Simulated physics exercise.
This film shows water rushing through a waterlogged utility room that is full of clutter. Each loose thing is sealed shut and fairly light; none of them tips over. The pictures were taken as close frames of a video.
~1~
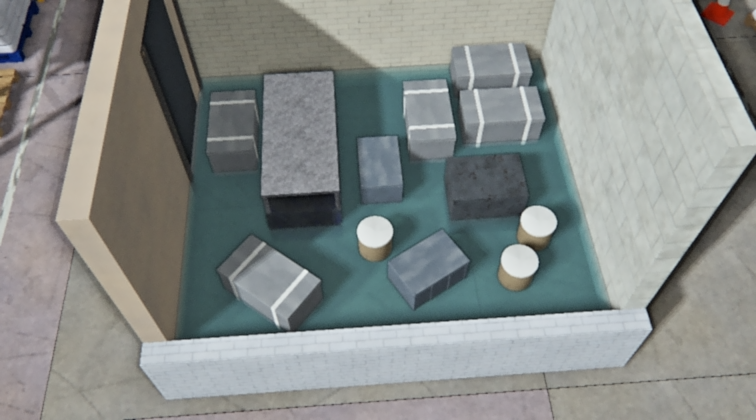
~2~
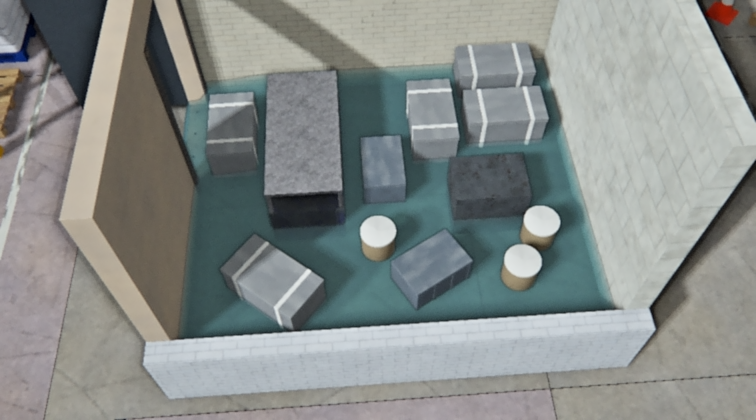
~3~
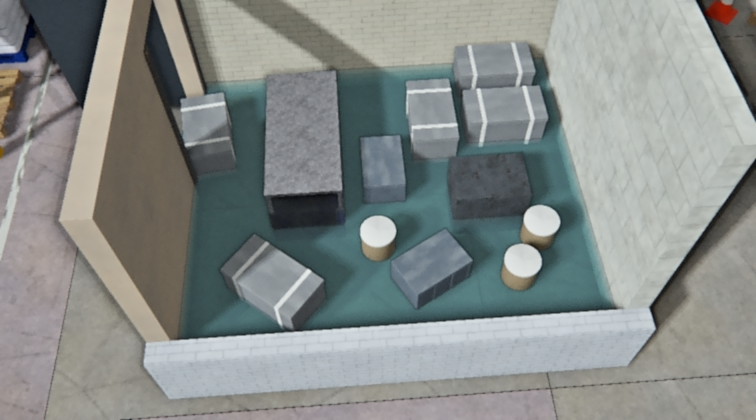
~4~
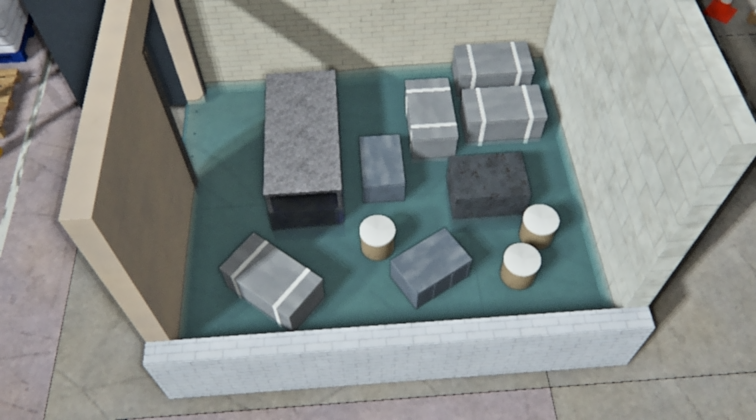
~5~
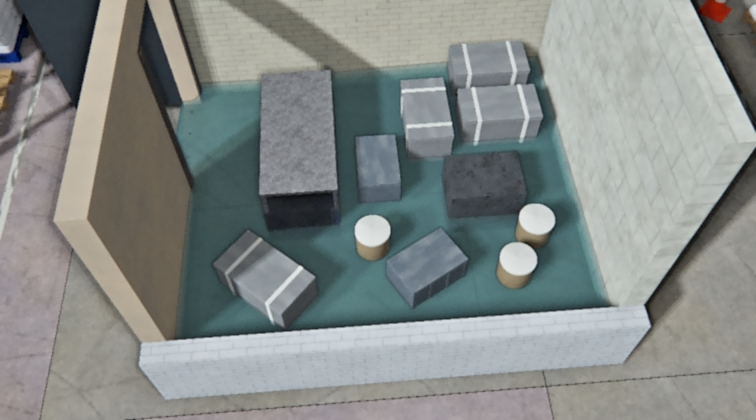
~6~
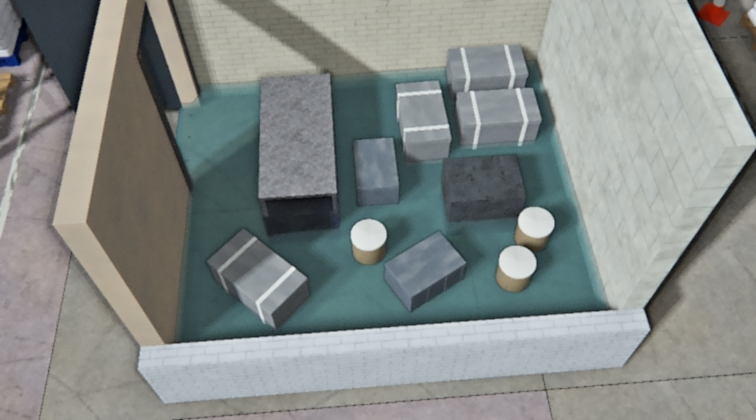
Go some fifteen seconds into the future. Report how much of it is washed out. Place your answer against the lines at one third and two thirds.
It sits between the two lines.
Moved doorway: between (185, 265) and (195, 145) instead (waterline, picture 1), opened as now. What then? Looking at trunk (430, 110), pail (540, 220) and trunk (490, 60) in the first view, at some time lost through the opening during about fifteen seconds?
Same order as asked: Never leaves, never leaves, never leaves.
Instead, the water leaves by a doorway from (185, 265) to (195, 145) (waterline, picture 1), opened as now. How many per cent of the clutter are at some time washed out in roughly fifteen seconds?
Roughly 50 per cent.
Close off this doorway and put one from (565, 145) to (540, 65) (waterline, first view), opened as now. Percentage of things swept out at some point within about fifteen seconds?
About 70 %.
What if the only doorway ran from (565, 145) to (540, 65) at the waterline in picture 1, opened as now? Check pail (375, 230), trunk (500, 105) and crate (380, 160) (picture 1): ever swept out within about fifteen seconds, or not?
In the order given: Escapes, escapes, escapes.
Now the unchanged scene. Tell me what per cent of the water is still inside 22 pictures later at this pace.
It comes to about 52 parts in a hundred.
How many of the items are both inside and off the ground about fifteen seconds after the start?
Total: 5.
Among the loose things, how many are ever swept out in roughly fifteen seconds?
5.
A moment on, 1 of 10 are out; 9 afloat.
Next, 2 of 10 are out; 8 afloat.
Later, 3 of 10 are out; 7 afloat.
In the end, 5 of 10 are out; 5 afloat.
